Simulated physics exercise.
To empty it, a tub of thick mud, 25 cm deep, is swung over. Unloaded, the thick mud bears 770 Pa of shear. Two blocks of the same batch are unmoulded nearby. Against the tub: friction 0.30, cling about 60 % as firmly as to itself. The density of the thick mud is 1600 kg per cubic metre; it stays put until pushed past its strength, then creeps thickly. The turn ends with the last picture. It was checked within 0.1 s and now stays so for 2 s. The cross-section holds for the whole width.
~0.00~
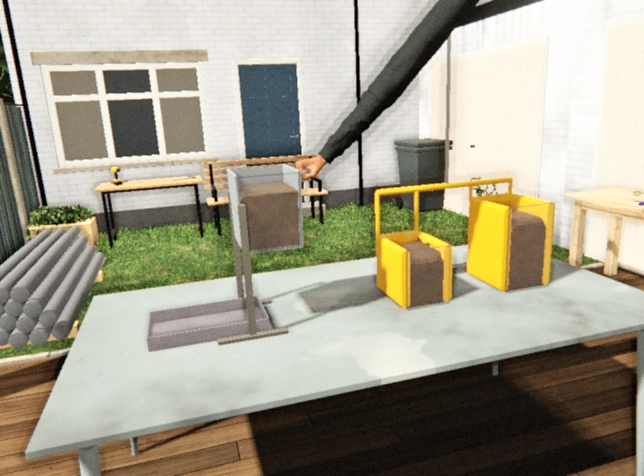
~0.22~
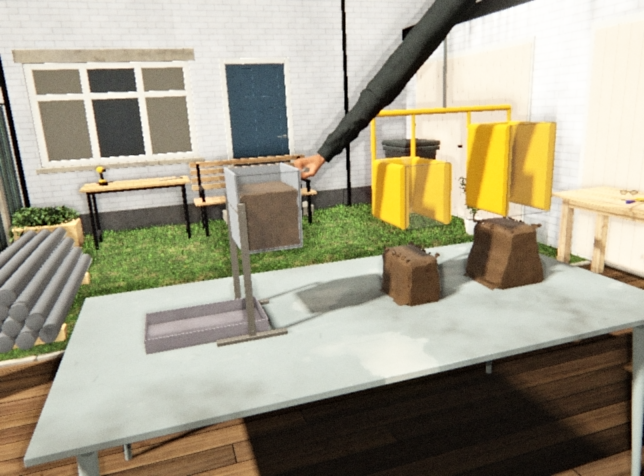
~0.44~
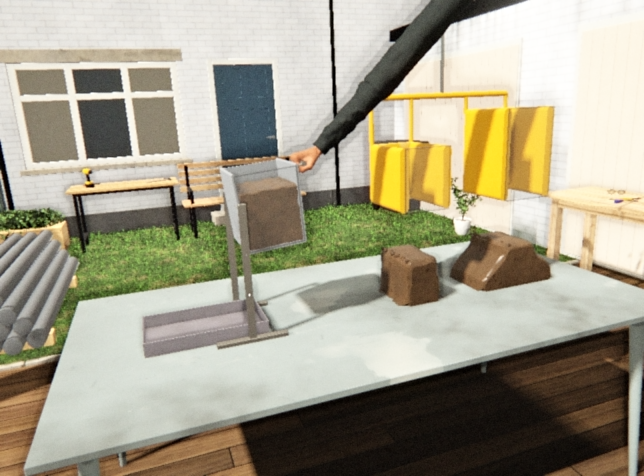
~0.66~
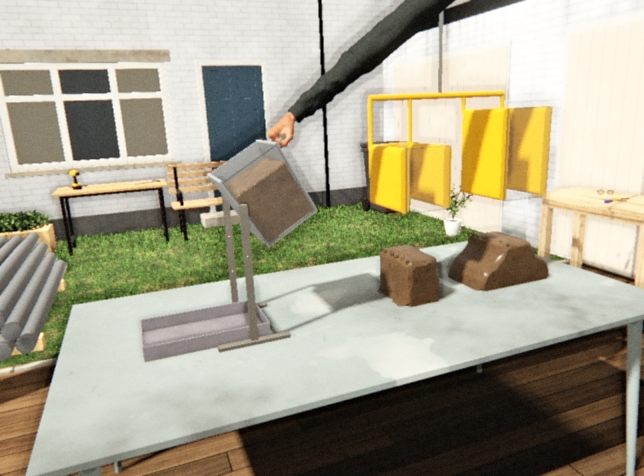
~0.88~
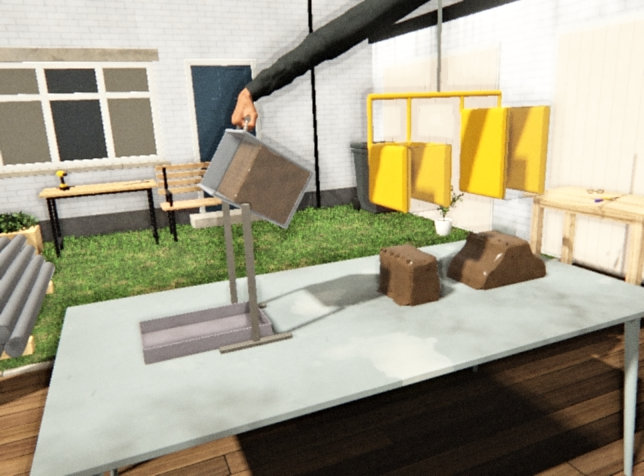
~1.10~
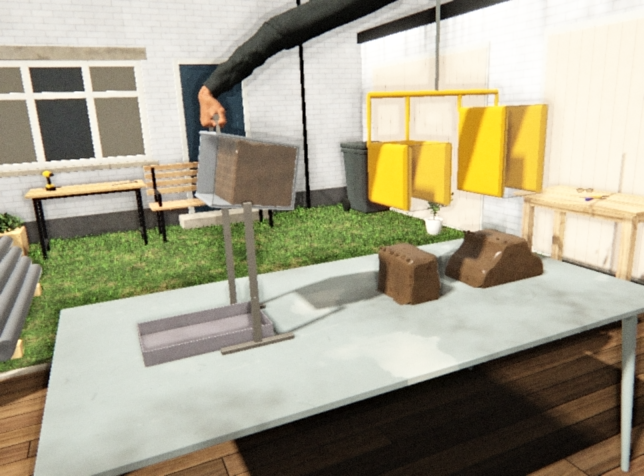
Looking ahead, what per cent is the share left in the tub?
About 100 %.
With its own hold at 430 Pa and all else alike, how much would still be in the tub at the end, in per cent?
In that case some 90 per cent.
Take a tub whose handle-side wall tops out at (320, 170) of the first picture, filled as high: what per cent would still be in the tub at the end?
In that case some 95 per cent.
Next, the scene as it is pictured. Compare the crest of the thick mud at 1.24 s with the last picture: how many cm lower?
Roughly 0 cm.
By 1.24 s, the tub is at 80 degrees and holds 100 %.
By 1.41 s, the tub is at 80 degrees and holds 100 %.
By 1.58 s, the tub is at 80 degrees and holds 100 %.
By 1.75 s, the tub is at 80 degrees and holds 100 %.
By 3.10 s, at the end, the tub is at 80 degrees and holds 100 %.
